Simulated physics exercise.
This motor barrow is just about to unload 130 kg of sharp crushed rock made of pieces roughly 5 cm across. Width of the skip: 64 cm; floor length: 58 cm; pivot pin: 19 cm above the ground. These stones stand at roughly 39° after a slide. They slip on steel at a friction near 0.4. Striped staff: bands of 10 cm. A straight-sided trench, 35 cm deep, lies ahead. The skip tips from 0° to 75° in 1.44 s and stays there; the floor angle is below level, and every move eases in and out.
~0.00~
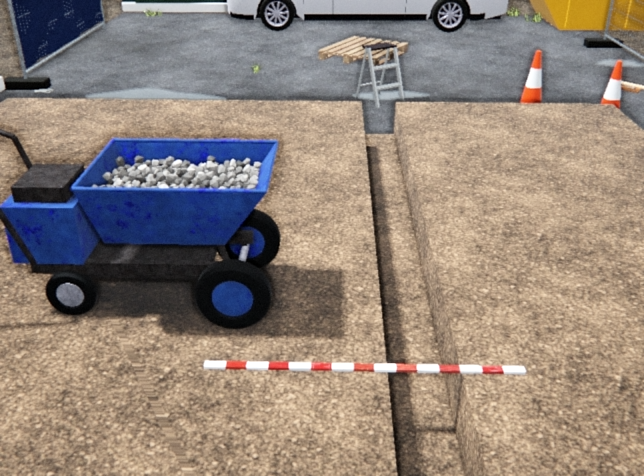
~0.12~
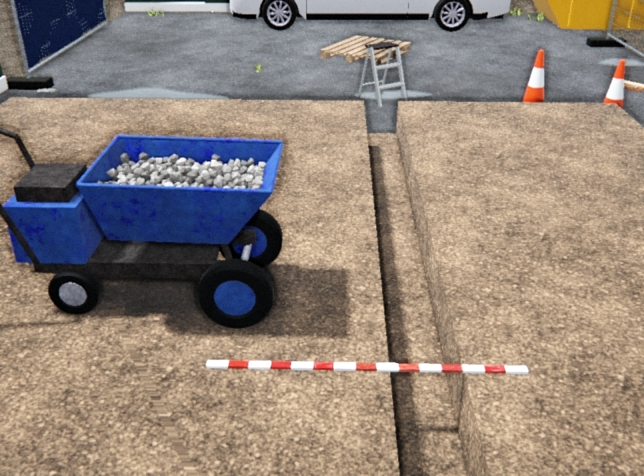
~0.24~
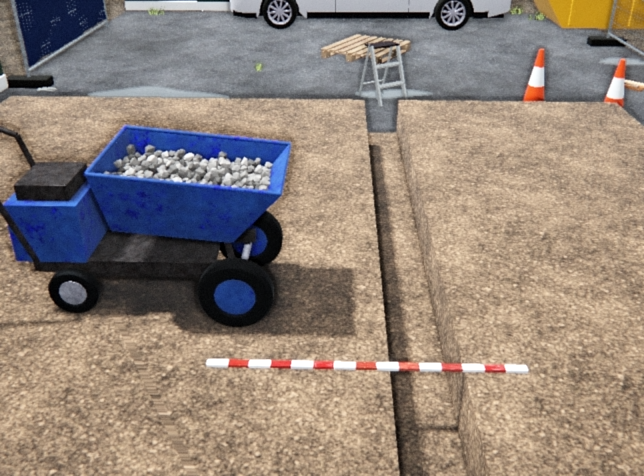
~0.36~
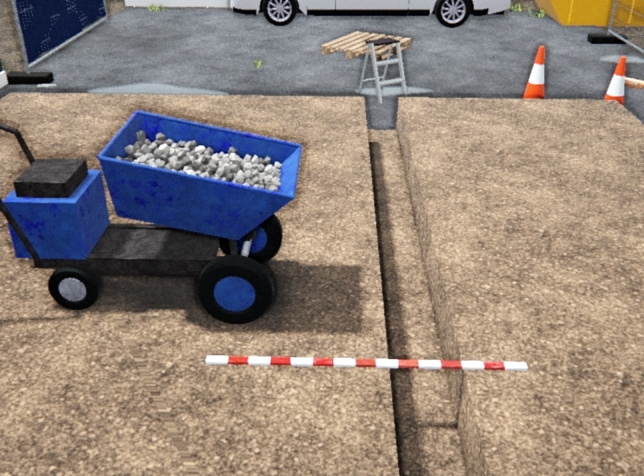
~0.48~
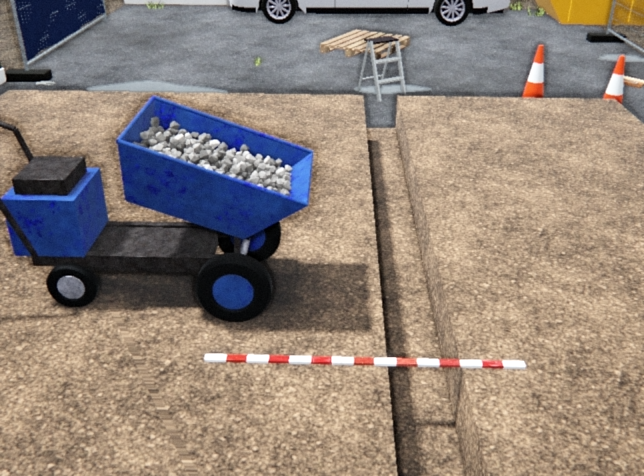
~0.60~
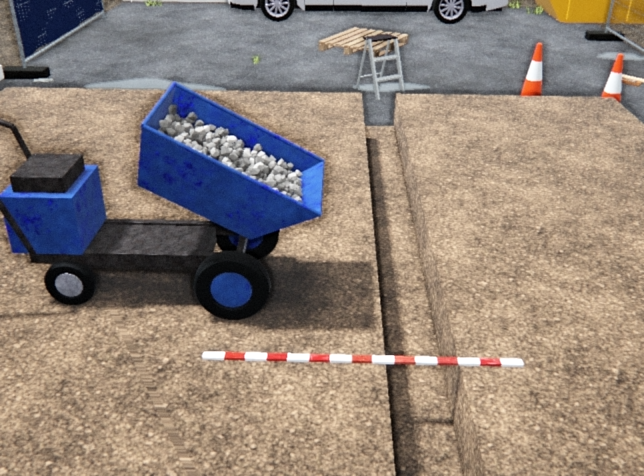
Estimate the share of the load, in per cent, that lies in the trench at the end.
I would say 73 per cent of the load lies in the trench at the end.
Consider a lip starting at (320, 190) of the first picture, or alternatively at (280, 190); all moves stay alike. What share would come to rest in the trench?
85 %, then 95 %.
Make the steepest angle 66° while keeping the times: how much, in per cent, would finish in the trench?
In that case near 45 per cent.
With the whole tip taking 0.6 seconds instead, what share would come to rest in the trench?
Then some 85 per cent would.
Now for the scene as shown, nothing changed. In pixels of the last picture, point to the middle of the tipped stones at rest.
(401, 325).
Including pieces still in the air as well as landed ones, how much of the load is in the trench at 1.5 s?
By that point it's something like 20 in a hundred.
After 1.1 s the floor is at 63°; 100 % in the skip; the foremost stones are at (353, 235).
After 1.5 s the floor is at 75°; 72 % in the skip, 9 % short of the trench, 19 % in the trench; the foremost stones are at (436, 346).
After 1.9 s the floor is at 75°; 39 % in the skip, 13 % short of the trench, 48 % in the trench; the foremost stones are at (436, 344).
After 3.8 s the floor is at 75°; 9 % in the skip, 18 % short of the trench, 73 % in the trench; the foremost stones are at (434, 328).
